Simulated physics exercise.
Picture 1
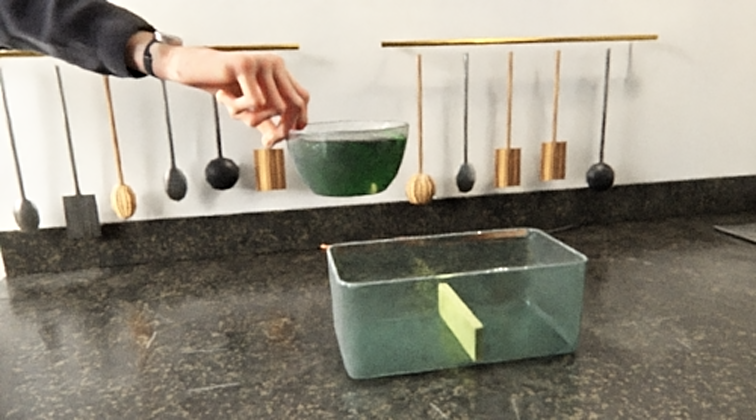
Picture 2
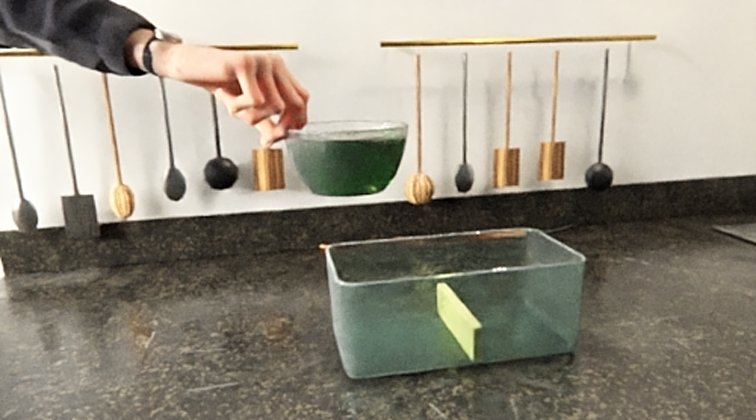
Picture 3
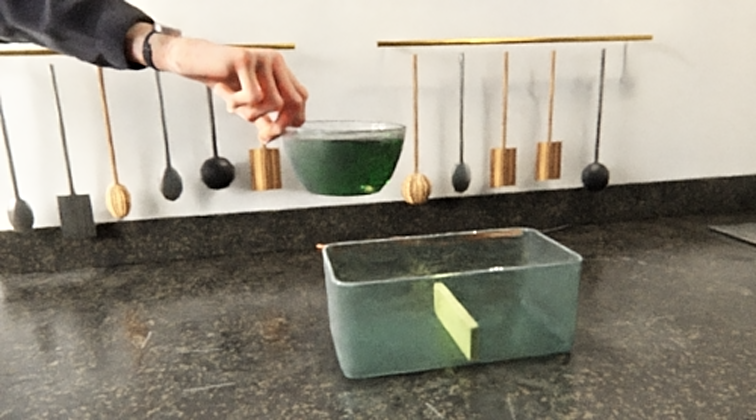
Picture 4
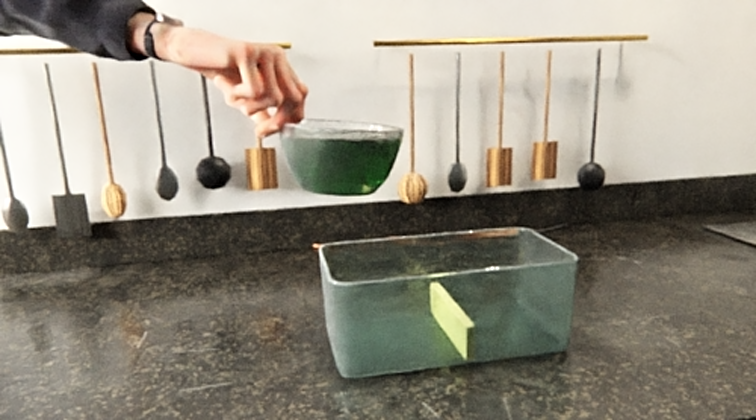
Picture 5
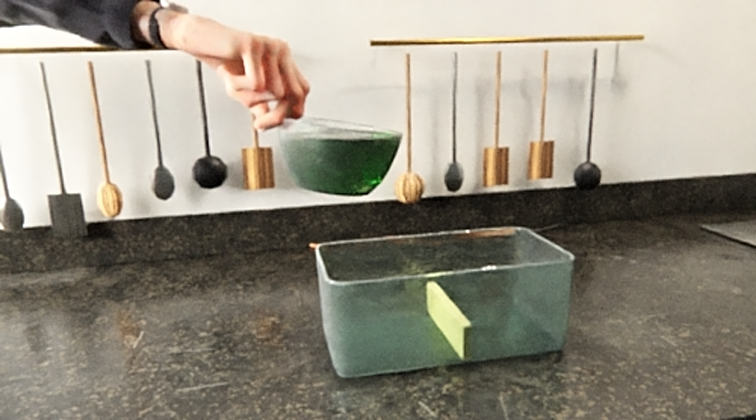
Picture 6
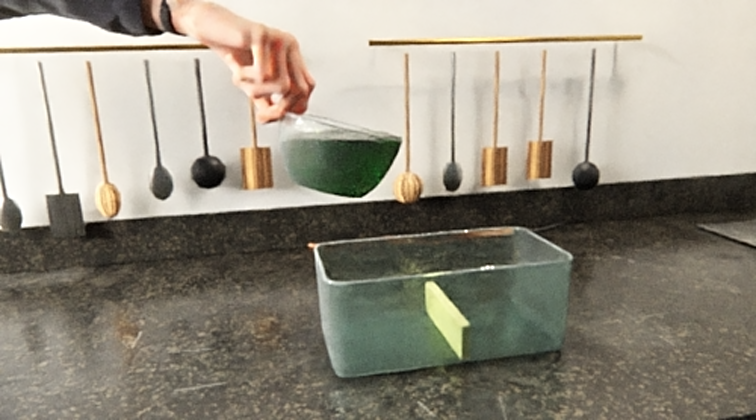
We see a hand holding a glass bowl of green liquid above a clear rectangular basin with a low yellow-green wall inside, on a dark speckled counter. The hand gradually tilts the bowl down toward the right.
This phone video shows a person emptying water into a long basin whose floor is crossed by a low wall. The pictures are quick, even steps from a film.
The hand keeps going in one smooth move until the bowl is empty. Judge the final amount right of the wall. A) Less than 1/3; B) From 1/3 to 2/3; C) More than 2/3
Option B: From 1/3 to 2/3.
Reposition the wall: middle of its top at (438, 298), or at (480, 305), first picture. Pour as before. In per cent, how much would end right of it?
First try 75 per cent, second try 15 per cent.
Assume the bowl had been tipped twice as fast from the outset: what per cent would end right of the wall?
Around 30 in a hundred.
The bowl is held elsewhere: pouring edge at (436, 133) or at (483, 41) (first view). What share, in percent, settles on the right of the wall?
In order, some 80 and 65 percent.
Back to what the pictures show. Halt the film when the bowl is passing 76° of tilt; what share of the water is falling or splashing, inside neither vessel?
35 %.
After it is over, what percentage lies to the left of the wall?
I'd estimate around 45 per cent.
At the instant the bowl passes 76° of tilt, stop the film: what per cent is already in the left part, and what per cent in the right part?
Left: 5 %; right: 25 %.
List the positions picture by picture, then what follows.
The first picture shows tilt 0°; pouring edge (407, 125); surface from (288, 139) to (403, 133); the long basin's rim runs from (333, 265) to (560, 244); the wall's top is at (459, 304).
The second picture shows tilt 1°; pouring edge (406, 125); surface from (287, 139) to (402, 133).
The third picture shows tilt 3°; pouring edge (404, 127); surface from (285, 138) to (400, 134).
The fourth picture shows tilt 6°; pouring edge (402, 130); surface from (284, 137) to (398, 134).
The fifth picture shows tilt 10°; pouring edge (400, 135); surface from (282, 137) to (396, 134).
The sixth picture shows tilt 16°; pouring edge (400, 141); surface from (282, 138) to (399, 135).
A moment on, the bowl is tipped on its side and 36 per cent is still to pour, 6 is left of the wall and 24 right of it.
Next, the bowl is tipped right over and 0 per cent is still to pour, 42 is left of the wall and 54 right of it.
Then the bowl is tipped right over and 0 per cent is still to pour, 44 is left of the wall and 55 right of it.
Later the bowl is tipped right over and 0 per cent is still to pour, 44 is left of the wall and 55 right of it.
In the end 44 per cent lies left of the wall, 55 right of it and 1 outside.
